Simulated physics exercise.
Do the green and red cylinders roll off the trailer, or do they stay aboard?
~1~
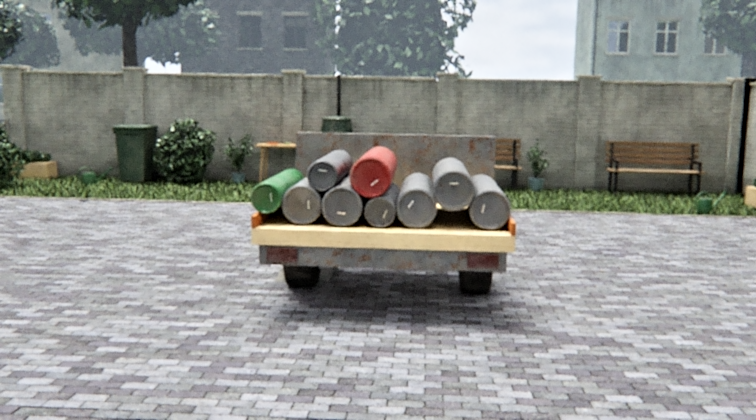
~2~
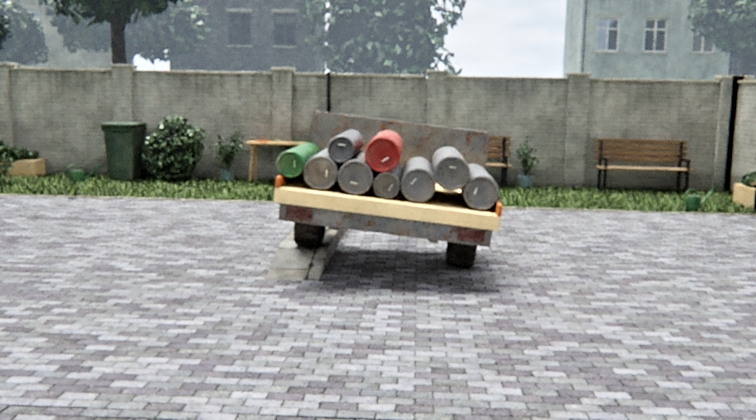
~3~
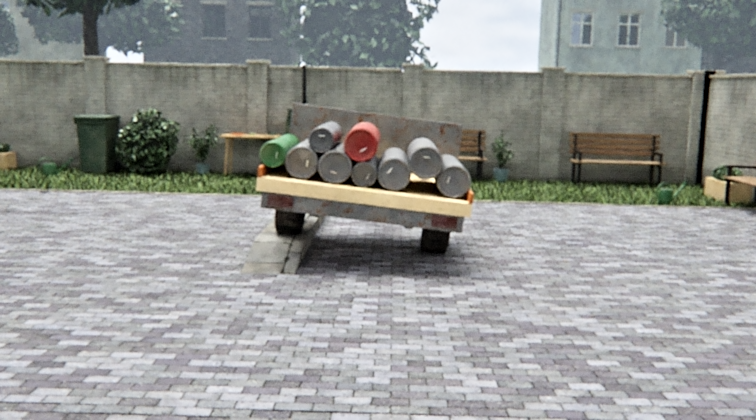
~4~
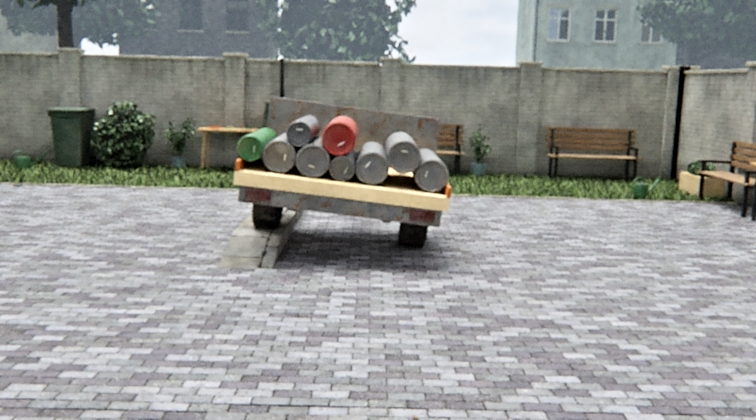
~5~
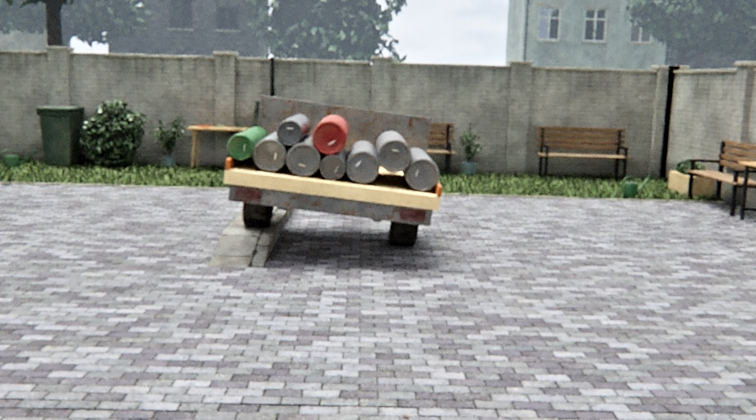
Both stay aboard, with the green one at the left of the deck and the red one resting on top of others.
